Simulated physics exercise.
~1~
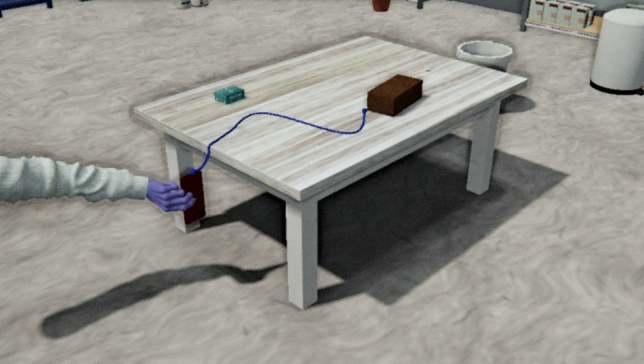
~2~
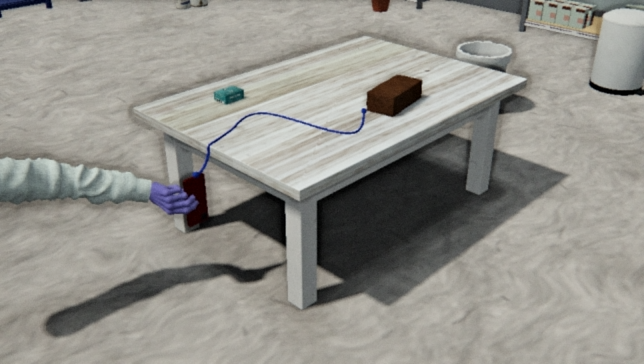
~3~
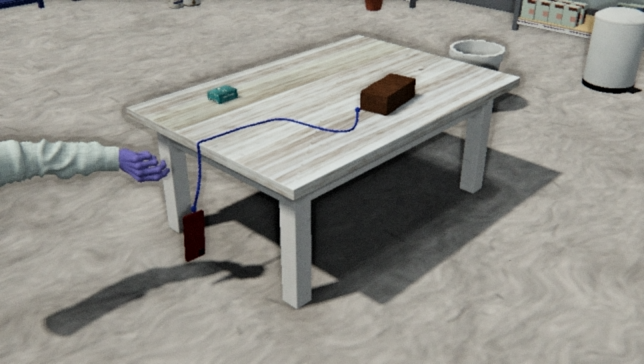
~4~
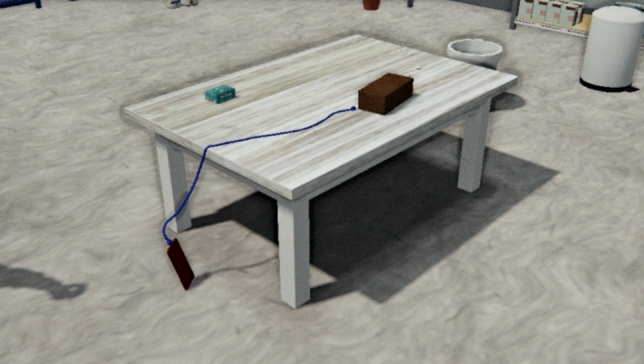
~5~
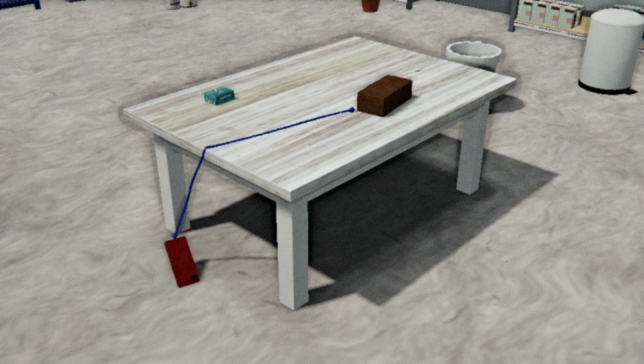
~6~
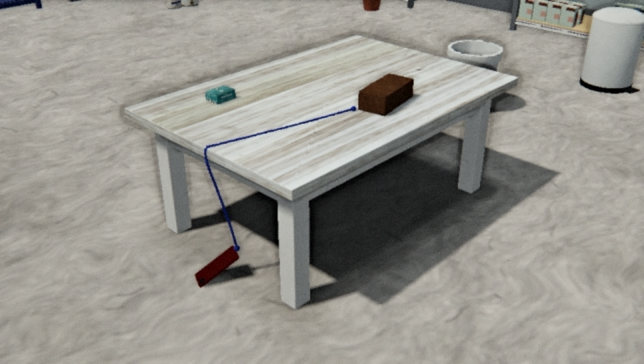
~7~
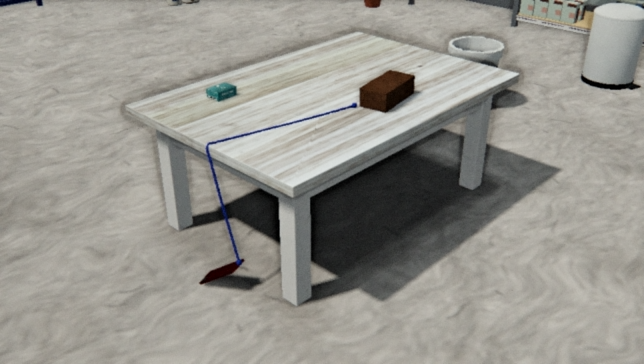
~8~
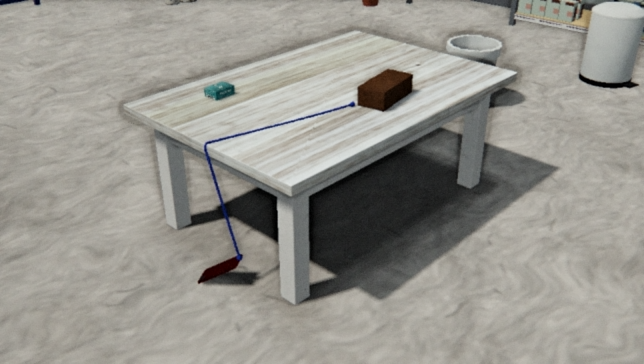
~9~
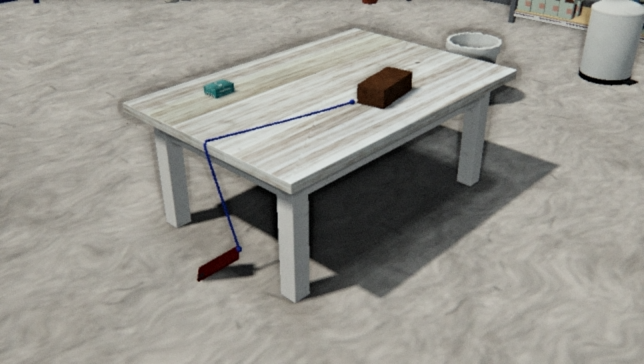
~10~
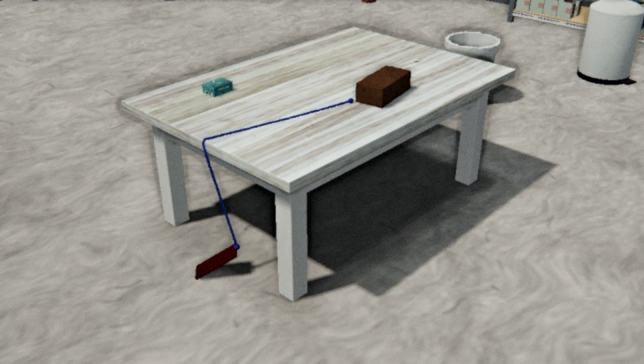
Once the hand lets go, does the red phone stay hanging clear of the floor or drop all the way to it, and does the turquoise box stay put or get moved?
The red phone drops to the floor. The turquoise box stays where it is on the table.
